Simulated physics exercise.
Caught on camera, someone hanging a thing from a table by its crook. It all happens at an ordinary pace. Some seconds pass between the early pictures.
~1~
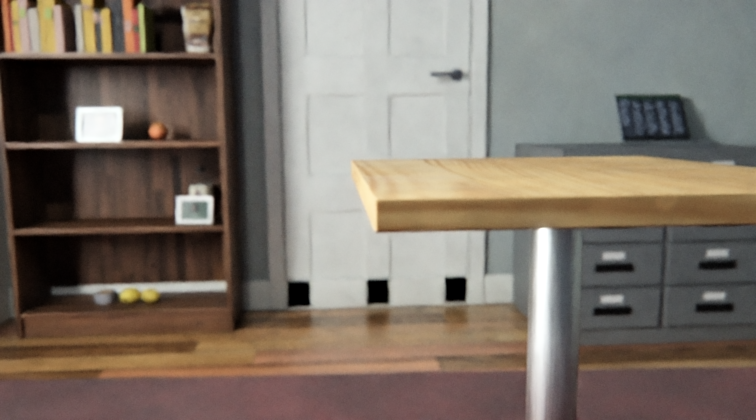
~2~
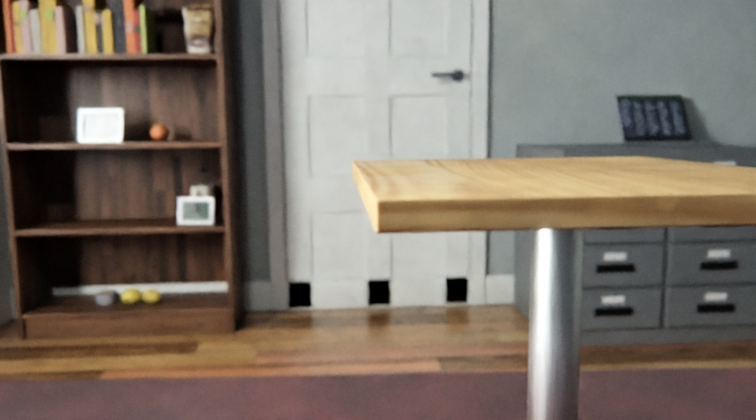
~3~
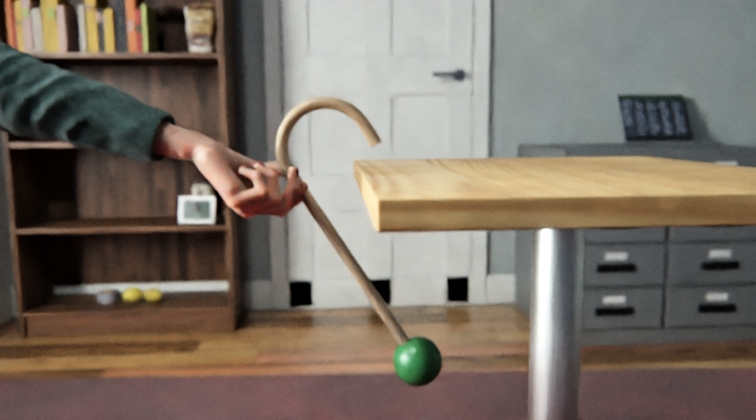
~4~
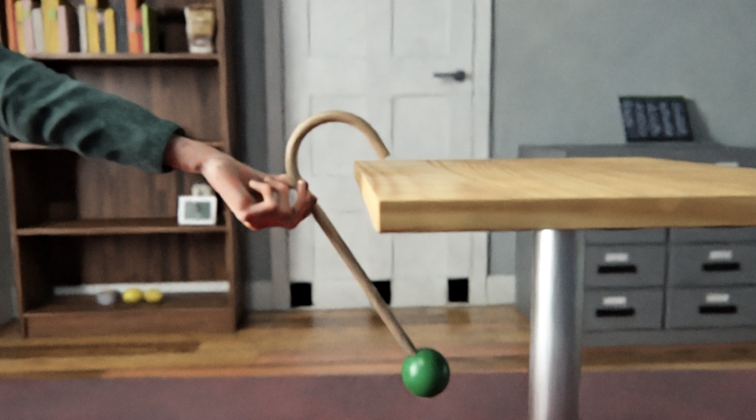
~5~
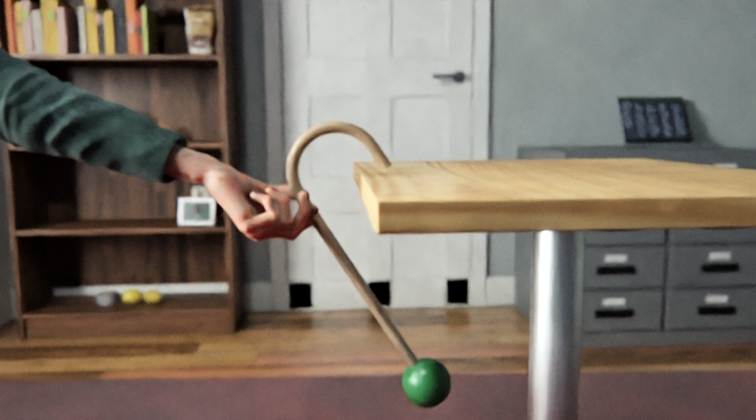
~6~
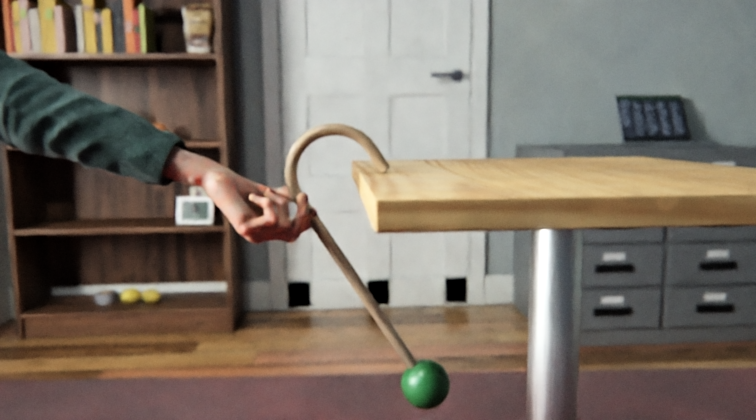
In a room with a bookshelf, a hand bringing a green-ended wooden crook to a table and lowering its tip onto the edge.
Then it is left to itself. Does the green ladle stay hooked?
Here the green ladle stays hooked on the edge.
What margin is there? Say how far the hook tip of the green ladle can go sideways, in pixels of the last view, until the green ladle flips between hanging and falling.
About 24 pixels left.
Then, 0.32 s after the last picture, green ladle at rest near (383, 265).
Then, 0.72 s after the last picture, green ladle at rest near (382, 266).
At rest, the green ladle hangs from the table, near (385, 265).
